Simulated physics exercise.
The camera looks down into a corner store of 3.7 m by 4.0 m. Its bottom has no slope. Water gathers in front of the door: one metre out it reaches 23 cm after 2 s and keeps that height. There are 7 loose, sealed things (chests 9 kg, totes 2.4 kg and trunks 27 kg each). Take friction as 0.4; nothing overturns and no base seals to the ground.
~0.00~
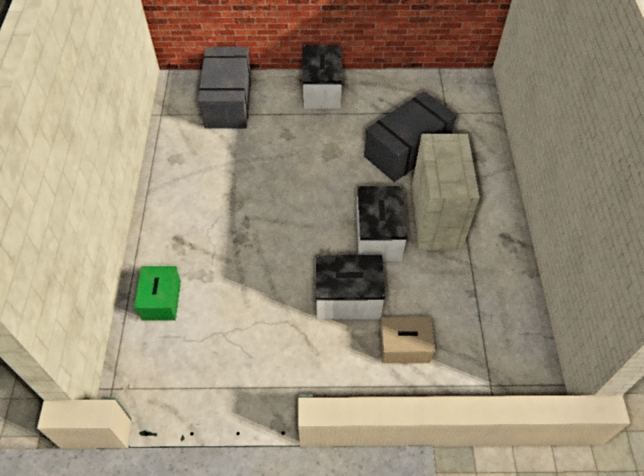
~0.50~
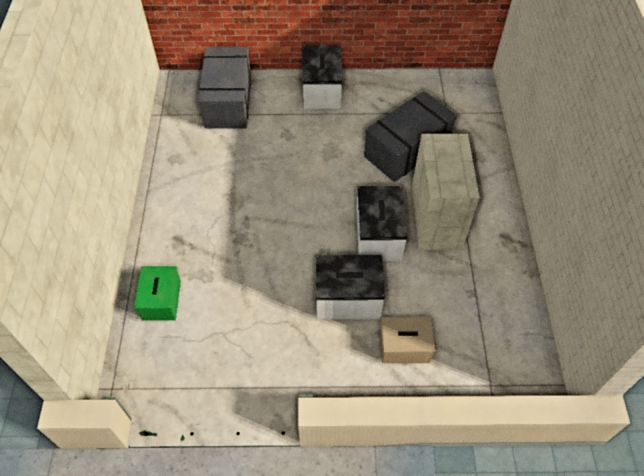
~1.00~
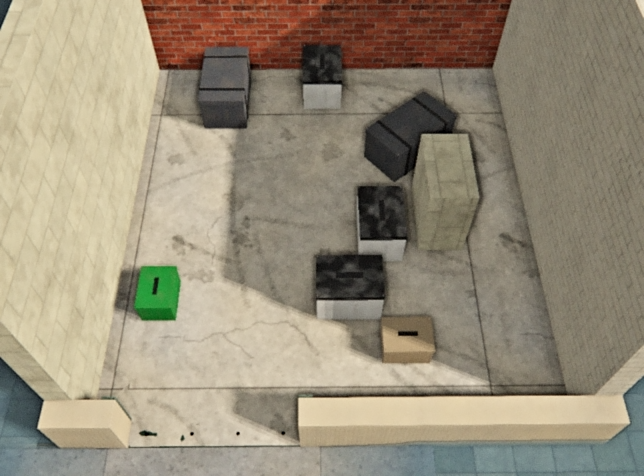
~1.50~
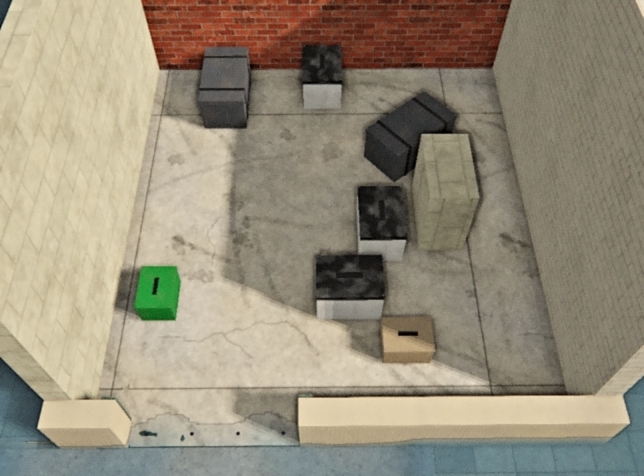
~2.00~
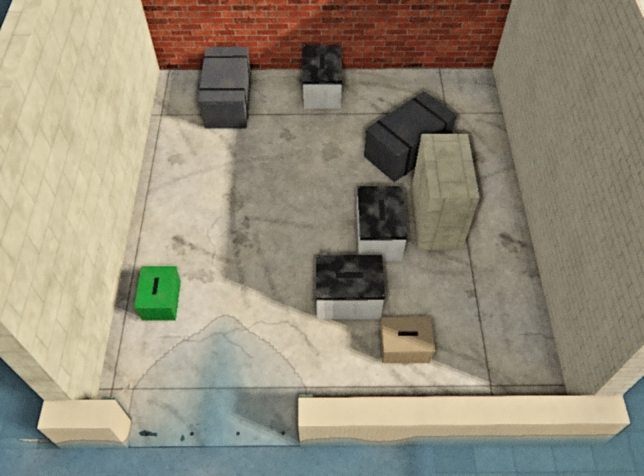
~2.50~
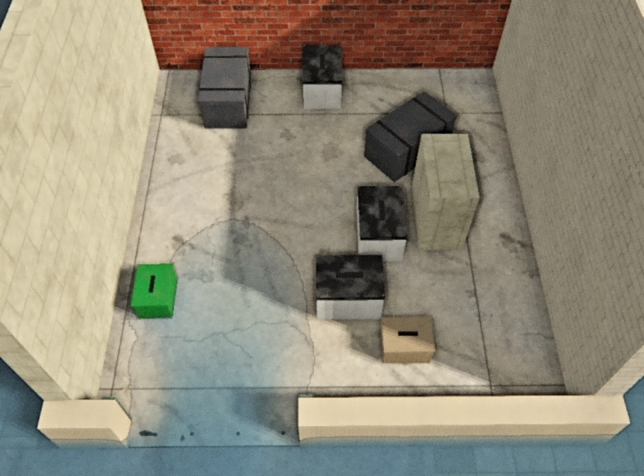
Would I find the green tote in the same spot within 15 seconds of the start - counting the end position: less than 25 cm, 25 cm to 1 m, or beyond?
The green tote gets carried off.
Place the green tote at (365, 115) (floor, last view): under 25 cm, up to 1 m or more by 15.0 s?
It travels far.
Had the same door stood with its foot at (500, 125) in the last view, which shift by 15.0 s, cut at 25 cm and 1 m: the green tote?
Then the green tote gets carried off.
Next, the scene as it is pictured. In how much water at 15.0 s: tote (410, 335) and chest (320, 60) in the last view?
Roughly 16 and 21 cm.
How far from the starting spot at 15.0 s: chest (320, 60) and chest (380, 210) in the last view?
In that order: 20 cm, 100 cm.
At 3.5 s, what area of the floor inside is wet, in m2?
Some 7.0 m2.
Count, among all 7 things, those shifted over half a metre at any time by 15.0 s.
I count 7.
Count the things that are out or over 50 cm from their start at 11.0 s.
By then 5.
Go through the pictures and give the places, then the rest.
In the first picture, the green tote at (156, 286) rests on the ground; 0.0 m2 under water; 0 of 7 have shifted.
In the second picture, the green tote at (156, 286) rests on the ground; water covers 0.0 m2; 0 of 7 have shifted.
In the third picture, the green tote at (156, 286), on the bottom; 0.0 m2 under water; 0 of 7 have shifted.
In the fourth picture, the green tote at (156, 286), on the bottom; water covers 0.0 m2; 0 of 7 have shifted.
In the fifth picture, the green tote at (156, 286), on the bottom; 0.8 m2 under water; 0 of 7 have shifted.
In the sixth picture, the green tote at (152, 284) rests on the ground, 4 cm from its start; water covers 2.1 m2; 0 of 7 have shifted.
After 3.5 s the green tote is near (143, 207), 0.8 m from its start, afloat; 1 afloat.
After 6.8 s the green tote is near (285, 69), 2.7 m from its start, afloat; 4 afloat.
After 11.0 s the green tote is near (484, 183), 3.0 m from its start, afloat; 7 afloat.
After 15.0 s the green tote is near (476, 321), 2.6 m from its start, afloat; 7 afloat.
